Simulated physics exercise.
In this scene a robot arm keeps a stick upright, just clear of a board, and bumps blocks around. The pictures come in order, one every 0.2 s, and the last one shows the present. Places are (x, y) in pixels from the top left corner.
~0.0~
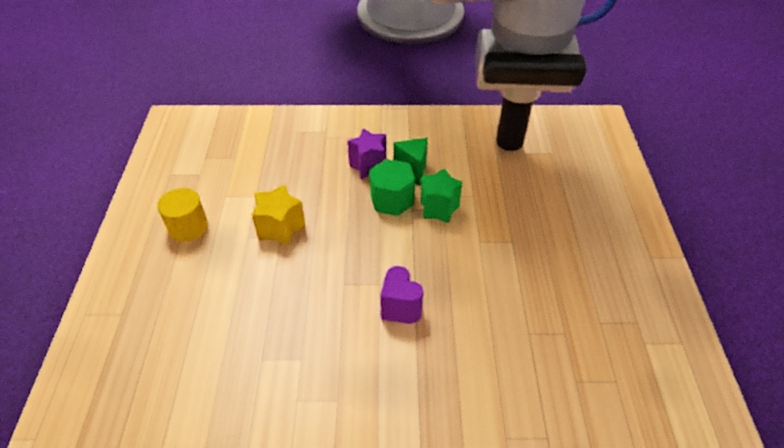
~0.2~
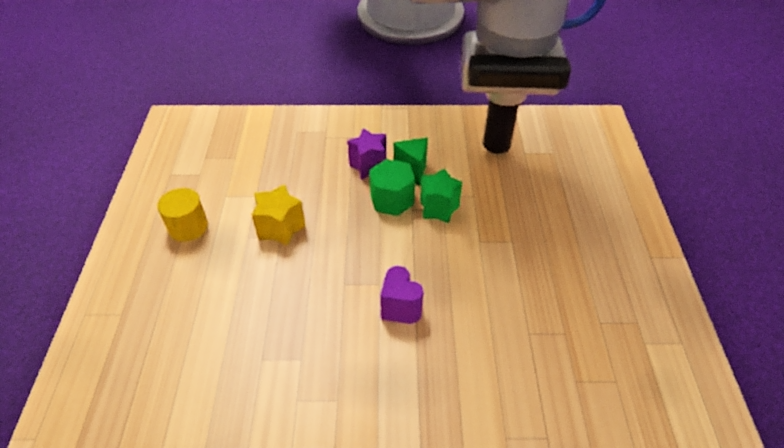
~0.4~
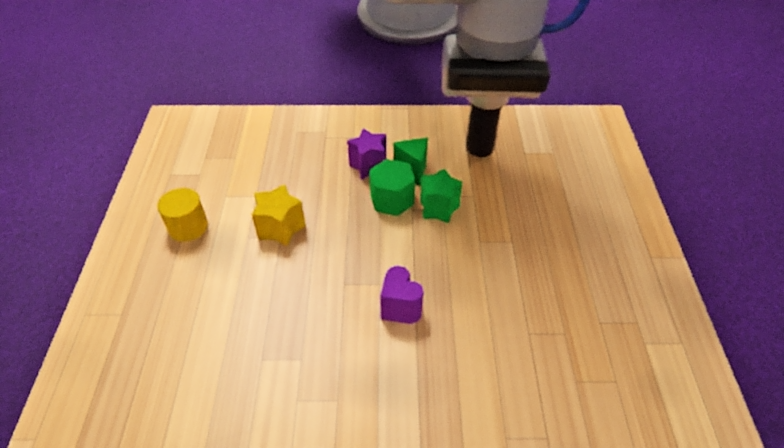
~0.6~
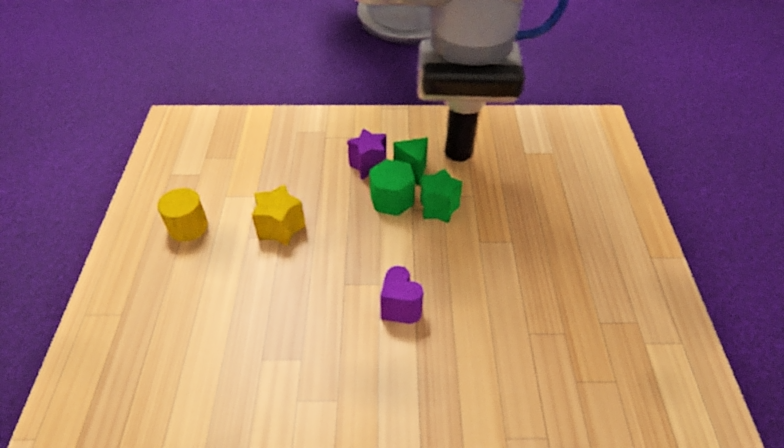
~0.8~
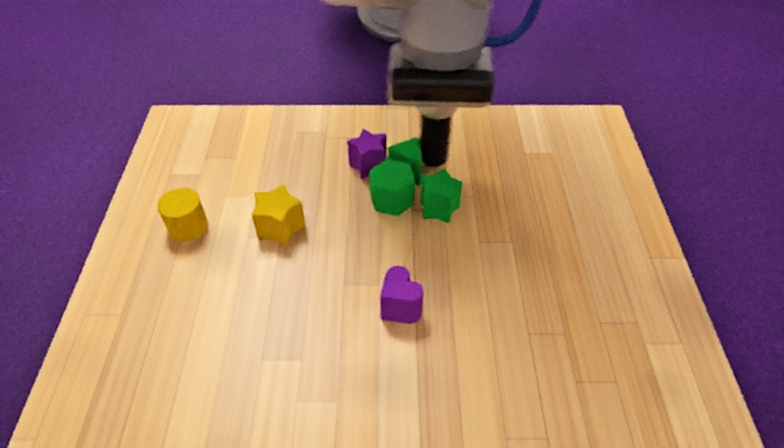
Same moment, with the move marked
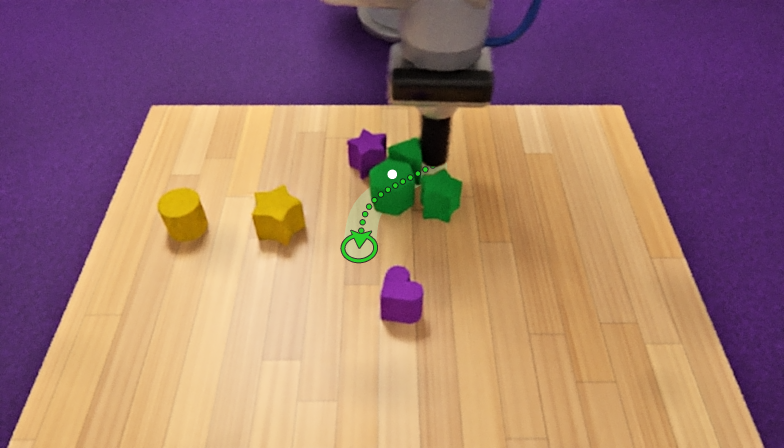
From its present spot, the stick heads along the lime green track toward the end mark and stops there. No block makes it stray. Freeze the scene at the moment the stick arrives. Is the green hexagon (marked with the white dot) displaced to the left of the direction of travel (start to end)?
Yes, it checks out.
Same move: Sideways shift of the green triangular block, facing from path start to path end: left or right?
Displaced right.
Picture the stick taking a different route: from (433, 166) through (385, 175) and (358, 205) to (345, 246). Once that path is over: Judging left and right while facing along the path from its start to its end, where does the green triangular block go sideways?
Taking start-to-end as forward, the block's sideways shift goes to the right.
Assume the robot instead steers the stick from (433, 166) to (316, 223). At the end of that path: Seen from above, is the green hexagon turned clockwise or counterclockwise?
Seen from overhead, it turns anticlockwise.
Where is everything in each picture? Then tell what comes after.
Lower end of the stick at (510, 142), tops of blocks, purple star block at (368, 141), green hexagon at (392, 174), purple heart at (401, 284), green triangular block at (414, 146), in the first picture.
Stick at (497, 145), blocks as before, in the second picture.
Stick at (480, 148), blocks as before, in the third picture.
Stick at (459, 152), blocks as before, in the fourth picture.
Stick at (433, 158), purple star block at (368, 141), green hexagon at (392, 174), purple heart at (401, 284), green triangular block at (409, 148), in the fifth picture.
The drawn path runs from (433, 166) by way of (397, 185) and (367, 211) to (359, 248); the dot is on the green hexagon.
The first path, step by step. One third of the way, stick at (397, 177); purple star block at (361, 141), turned 40° clockwise; green hexagon at (382, 190), turned 15° anticlockwise; green triangular block at (370, 166), turned 30° anticlockwise.
Two thirds of the way, stick at (366, 203); purple star block at (360, 141), turned 45° clockwise; green hexagon at (372, 215), turned 45° anticlockwise; green triangular block at (338, 181), turned 15° clockwise.
At the end, stick at (359, 240); purple star block at (360, 141), turned 45° clockwise; green hexagon at (378, 253), turned 75° anticlockwise; purple heart at (404, 288); green triangular block at (337, 181), turned 20° clockwise.
